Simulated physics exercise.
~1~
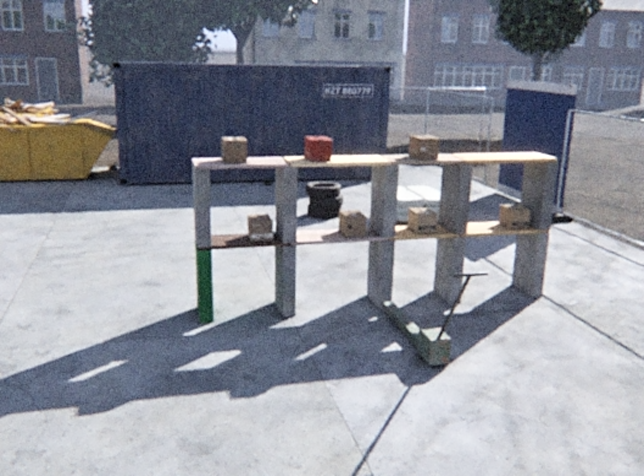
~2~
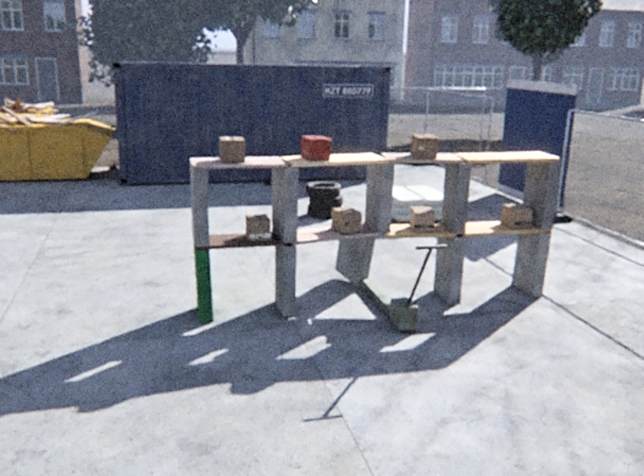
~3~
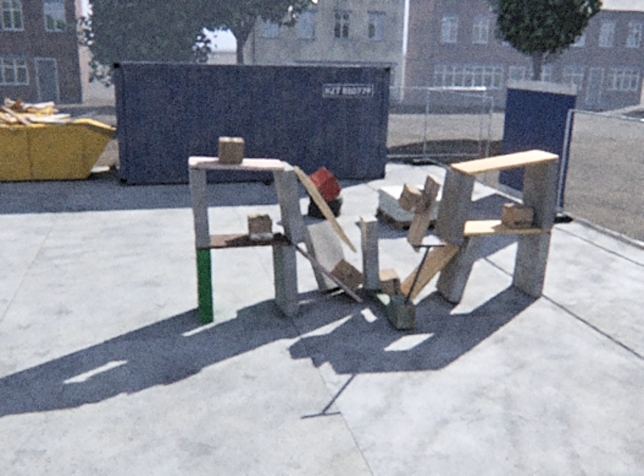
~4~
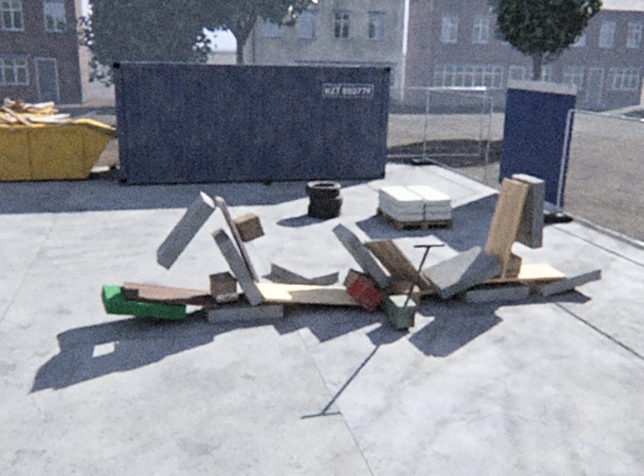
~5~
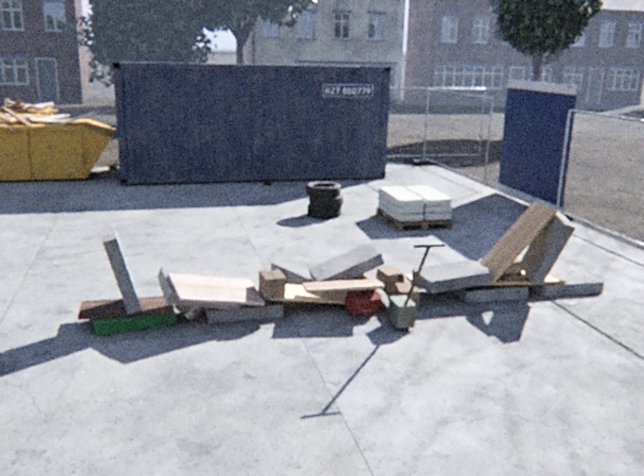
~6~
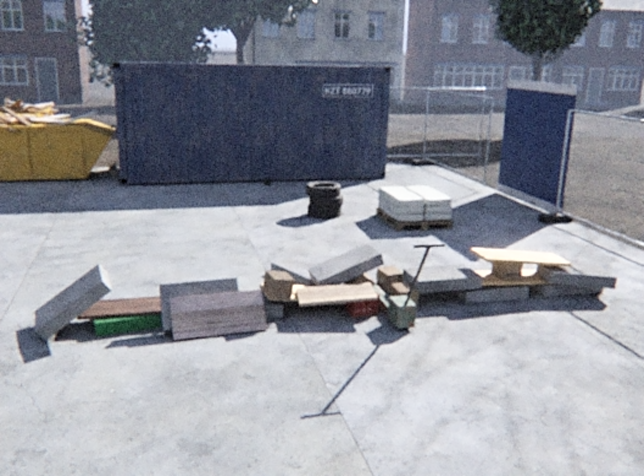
A low jack with an upright T-shaped handle slides in at the foot of a two-tier rack of boards and grey blocks, seen from slightly above in a sunlit paved yard. Small tan cartons and one red carton sit on the boards, a green upright stands at the left end, and a blue container and yellow skip stand behind. The jack knocks the middle upright, and the central boards drop, tipping the red carton. Both ends then topple, the green upright falling flat. Everything finishes in a low, scattered line of rubble around the stopped jack.
